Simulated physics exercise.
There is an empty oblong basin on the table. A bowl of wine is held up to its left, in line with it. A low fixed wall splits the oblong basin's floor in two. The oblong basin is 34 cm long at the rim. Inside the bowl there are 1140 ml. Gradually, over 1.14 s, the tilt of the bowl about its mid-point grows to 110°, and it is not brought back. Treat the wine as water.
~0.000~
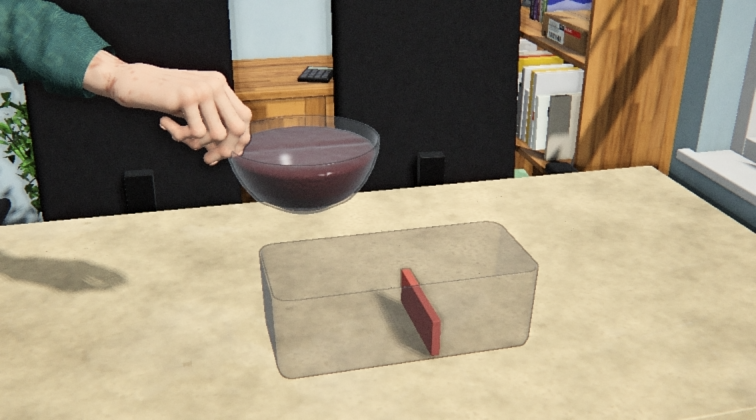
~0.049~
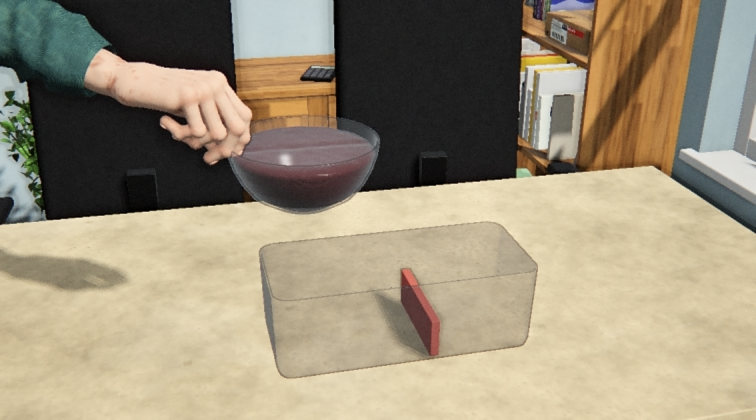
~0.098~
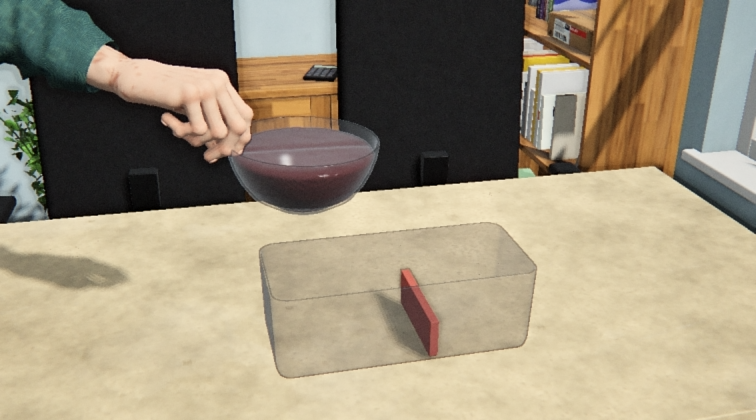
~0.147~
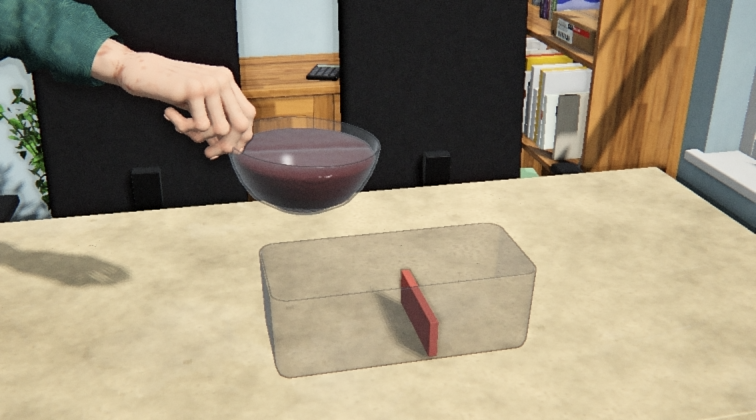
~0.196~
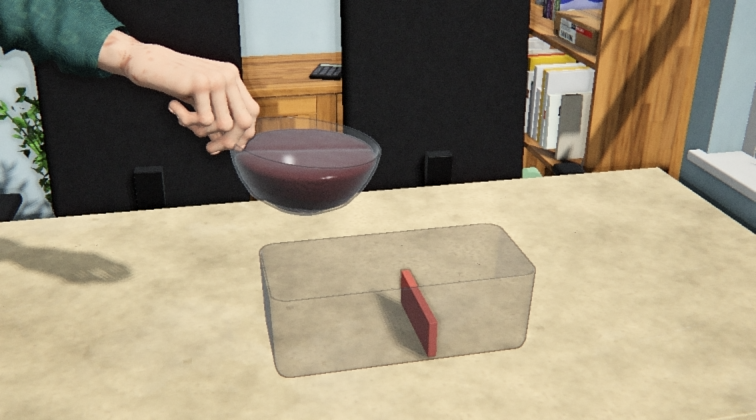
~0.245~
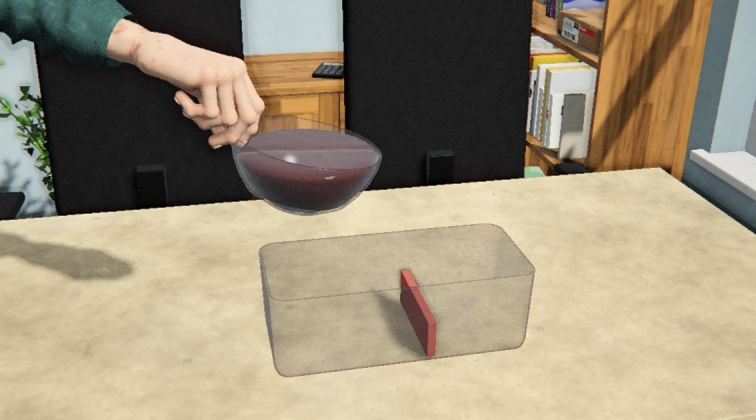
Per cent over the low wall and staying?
51 per cent.
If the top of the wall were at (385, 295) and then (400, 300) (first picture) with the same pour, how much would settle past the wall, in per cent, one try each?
Respectively close to 85 and 70 %.
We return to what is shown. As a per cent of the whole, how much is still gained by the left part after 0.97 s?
About 2 per cent.
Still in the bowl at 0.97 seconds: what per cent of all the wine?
Remaining share: Approx. 0 %.
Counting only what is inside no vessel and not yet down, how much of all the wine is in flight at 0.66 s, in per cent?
About 36 per cent.
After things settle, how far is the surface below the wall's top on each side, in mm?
Left roughly 34 mm; right roughly 22 mm.
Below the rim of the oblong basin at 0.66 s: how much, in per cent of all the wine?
Near 28 in a hundred.
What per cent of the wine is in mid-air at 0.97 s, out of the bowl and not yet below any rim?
Estimated airborne part: Roughly 3 per cent.
After 0.66 s the tilt is 69° and 37 per cent is still to pour, 4 is left of the wall and 23 right of it.
After 0.97 s the tilt is 104° and 0 per cent is still to pour, 45 is left of the wall and 50 right of it.
After 1.29 s the tilt is 110° and 0 per cent is still to pour, 47 is left of the wall and 51 right of it.
After 1.64 s the tilt is 110° and 0 per cent is still to pour, 47 is left of the wall and 51 right of it.
In the end 47 per cent lies left of the wall, 51 right of it and 2 outside.
